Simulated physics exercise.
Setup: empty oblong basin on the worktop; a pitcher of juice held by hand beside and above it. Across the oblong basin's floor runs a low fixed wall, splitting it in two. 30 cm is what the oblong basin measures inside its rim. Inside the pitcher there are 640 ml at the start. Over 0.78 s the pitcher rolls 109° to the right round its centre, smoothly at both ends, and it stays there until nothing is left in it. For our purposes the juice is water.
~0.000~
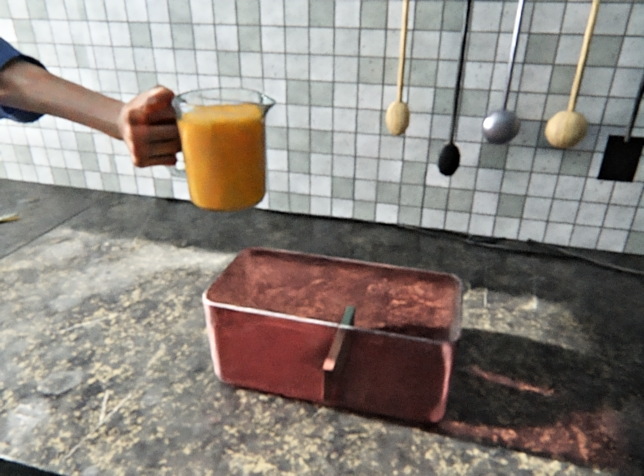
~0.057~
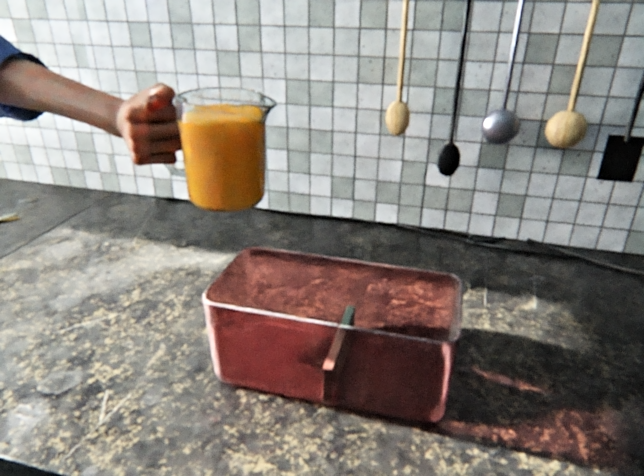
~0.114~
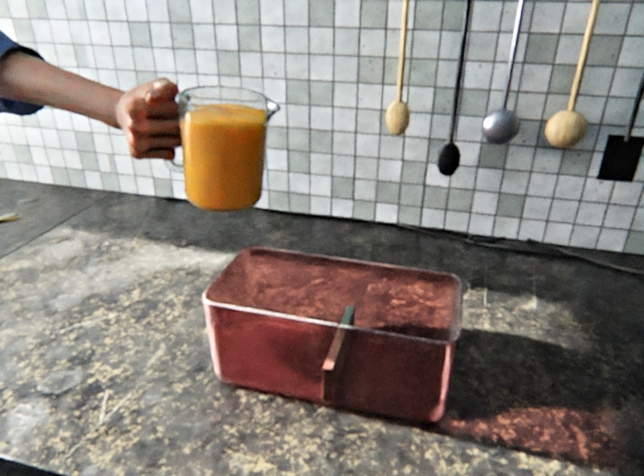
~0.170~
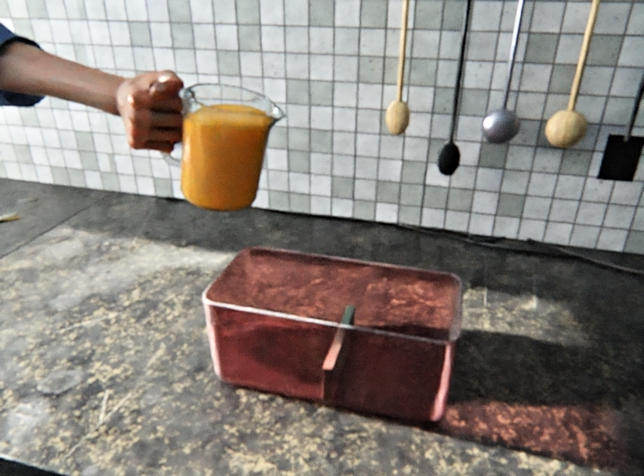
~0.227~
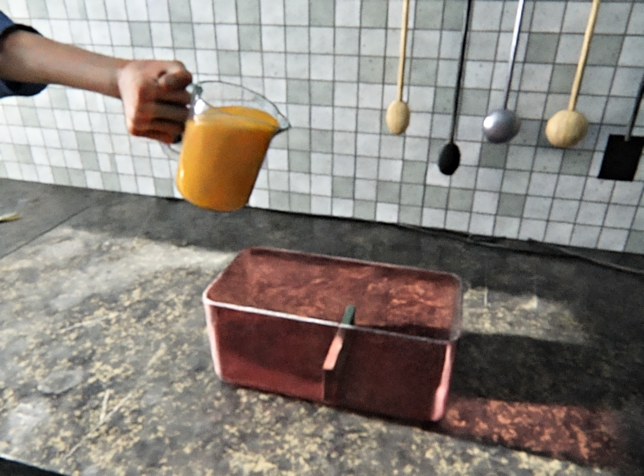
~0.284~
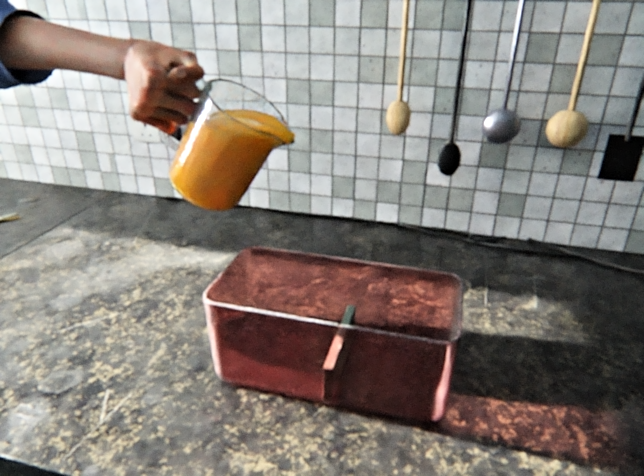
A hand holds a glass pitcher of orange juice almost still and upright, above and to the left of a reddish oblong basin with a divider. The hand then rolls the pitcher steadily to the right, until the juice slants up to the spout while the basin stays put.
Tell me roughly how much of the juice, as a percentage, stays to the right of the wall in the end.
Around 44 per cent stays on the right.
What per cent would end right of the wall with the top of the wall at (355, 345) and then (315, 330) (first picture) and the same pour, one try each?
Respectively close to 10 and 90 %.
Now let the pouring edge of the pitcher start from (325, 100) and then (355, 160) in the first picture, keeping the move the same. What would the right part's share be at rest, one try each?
It comes to 90 per cent, and then 95 per cent.
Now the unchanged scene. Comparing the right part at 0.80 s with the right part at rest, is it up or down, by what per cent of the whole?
Result: An increase, close to 7.
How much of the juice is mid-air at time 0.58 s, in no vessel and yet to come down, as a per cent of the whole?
Around 26 in a hundred.
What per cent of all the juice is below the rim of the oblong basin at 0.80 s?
The share is close to 68 percent.
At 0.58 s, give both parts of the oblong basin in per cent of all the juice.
I'd say some 2 in a hundred on the left and 12 on the right.
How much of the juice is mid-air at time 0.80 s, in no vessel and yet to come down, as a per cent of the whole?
Around 20 per cent of the liquid is in flight.
After 0.58 s the tilt is 93° and 61 per cent is still to pour, 2 is left of the wall and 11 right of it.
After 0.80 s the tilt is 109° and 14 per cent is still to pour, 30 is left of the wall and 37 right of it.
After 1.03 s the tilt is 109° and 1 per cent is still to pour, 53 is left of the wall and 43 right of it.
After 1.28 s the tilt is 109° and 0 per cent is still to pour, 56 is left of the wall and 43 right of it.
In the end 55 per cent lies left of the wall, 44 right of it and 1 outside.
